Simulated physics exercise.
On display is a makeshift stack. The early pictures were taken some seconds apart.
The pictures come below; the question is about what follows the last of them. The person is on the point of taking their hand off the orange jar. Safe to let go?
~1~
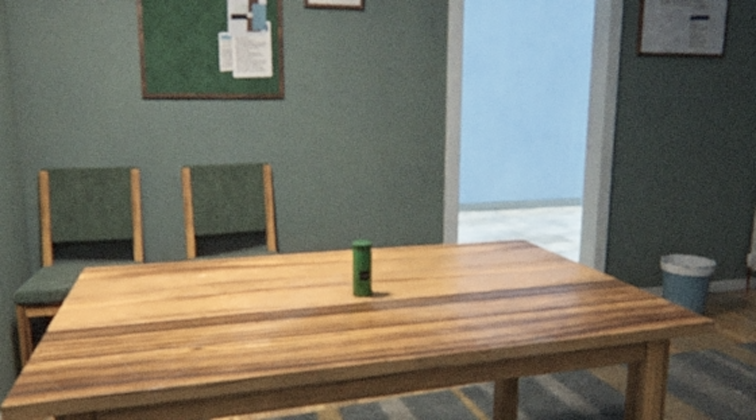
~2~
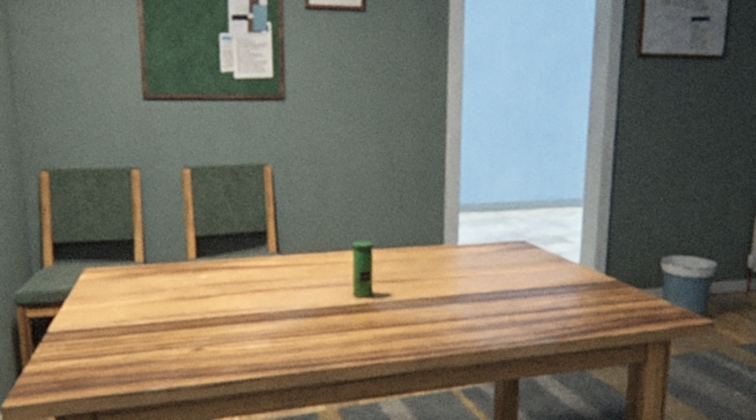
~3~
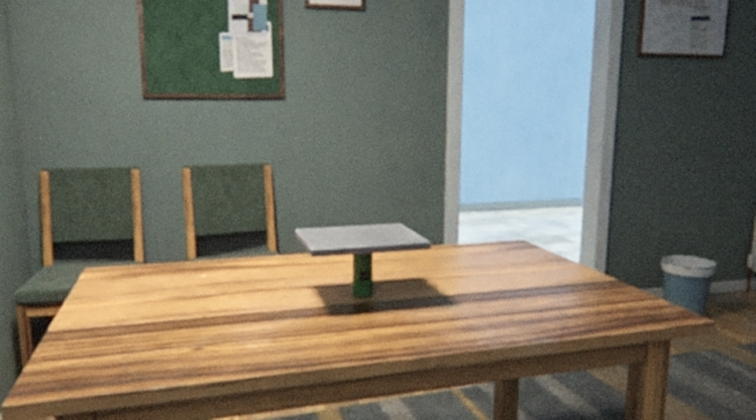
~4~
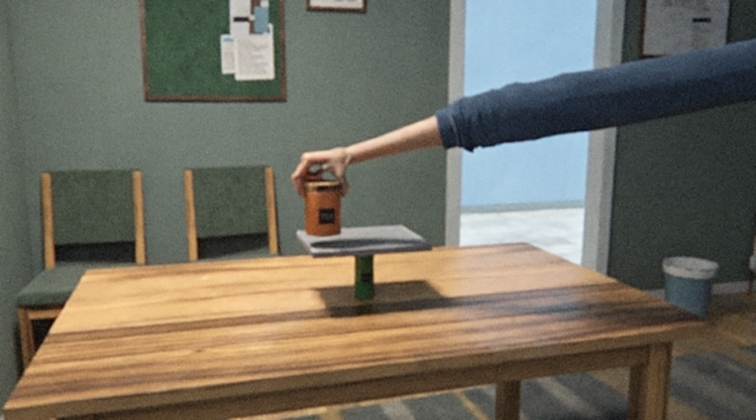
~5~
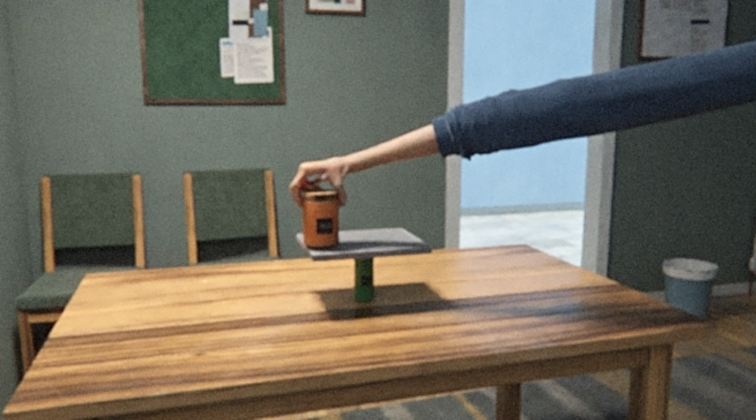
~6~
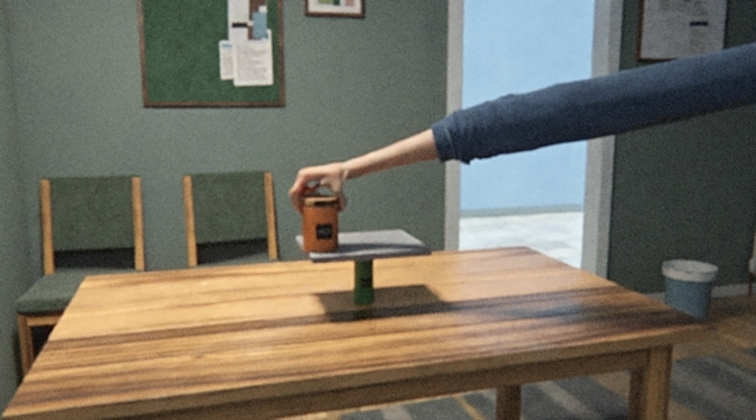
The stack is too shaky.
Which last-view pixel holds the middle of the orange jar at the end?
The object winds up at approximately (249, 314).
Then, 0.30 s after the last picture, orange jar now fallen; grey lid tipped 47° from how it was.
Then, 0.40 s after the last picture, grey lid tipped 70° from how it was.
Then, 0.70 s after the last picture, grey lid tipped 61° from how it was; green shaker tipped 11° from how it was.
Then, 0.90 s after the last picture, green shaker and grey lid now fallen.
At rest, fallen, green shaker, orange jar and grey lid. Seen from the same camera at the end, orange jar near (249, 314). The stack comes apart.
